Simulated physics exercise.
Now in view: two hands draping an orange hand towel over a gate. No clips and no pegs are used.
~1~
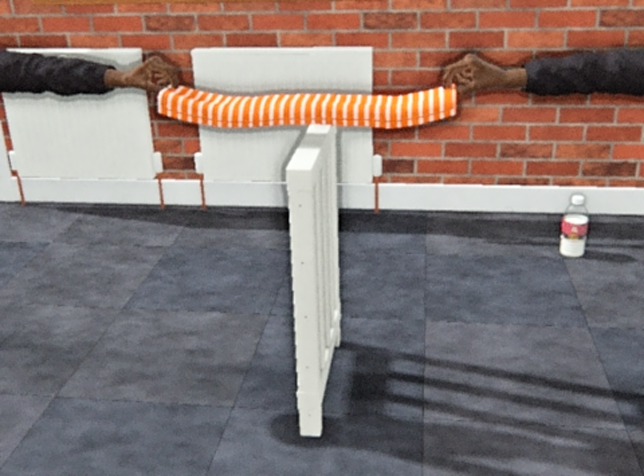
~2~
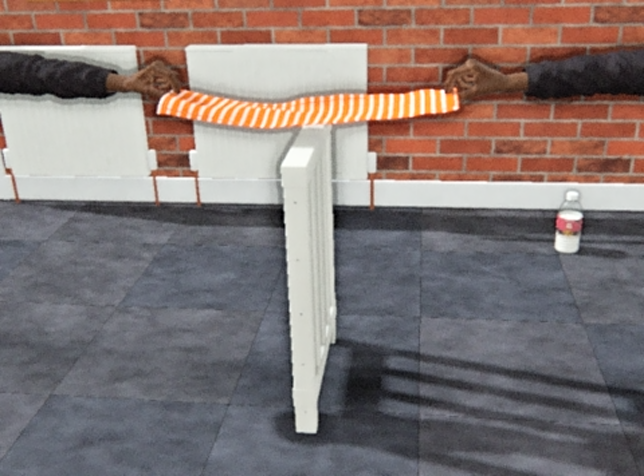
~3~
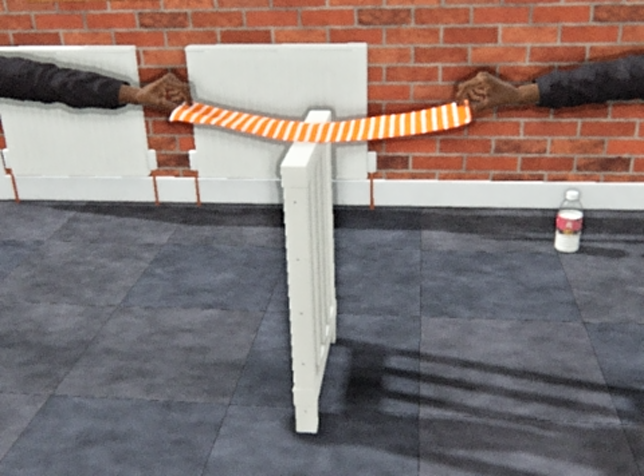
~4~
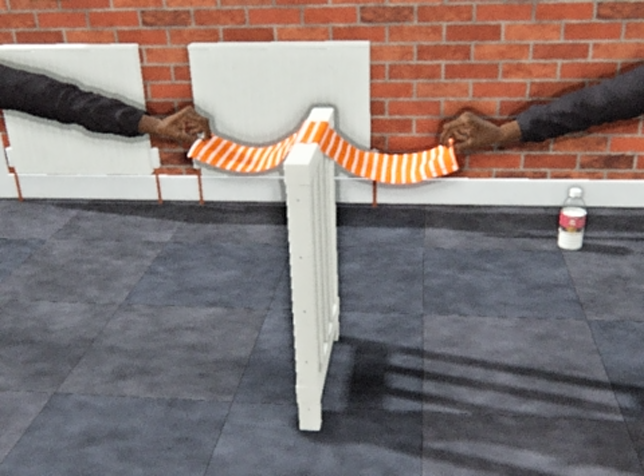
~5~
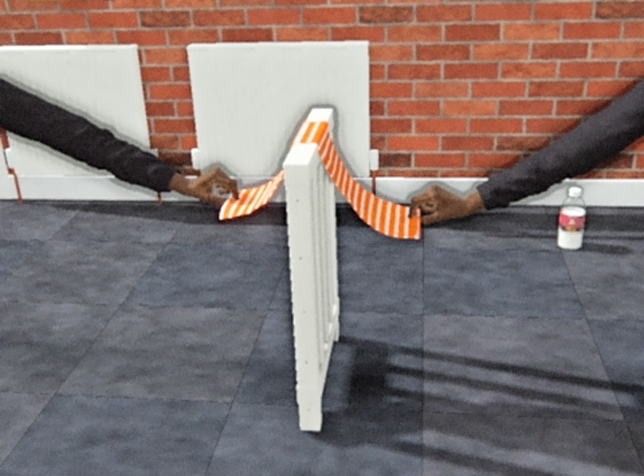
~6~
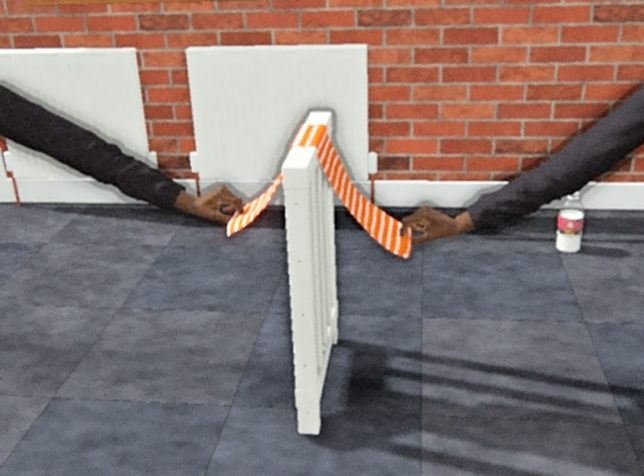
By a brick wall, two hands lowering an orange and white striped towel over a white gate, drawing its ends downward.
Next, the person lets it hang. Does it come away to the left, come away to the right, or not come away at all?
Not at all; it stays.
Then, 0.18 s past the final frame, hand towel hanging on both sides, left end near (252, 232), right end near (391, 255).
Then, 0.30 s past the final frame, hand towel hanging on both sides, left end near (300, 246), right end near (340, 270).
Then, 1.20 s past the final frame, hand towel hanging on both sides, left end near (303, 246), right end near (326, 271).
When it is over, hand towel hanging on both sides, left end near (303, 246), right end near (326, 271). The orange hand towel stays on top.
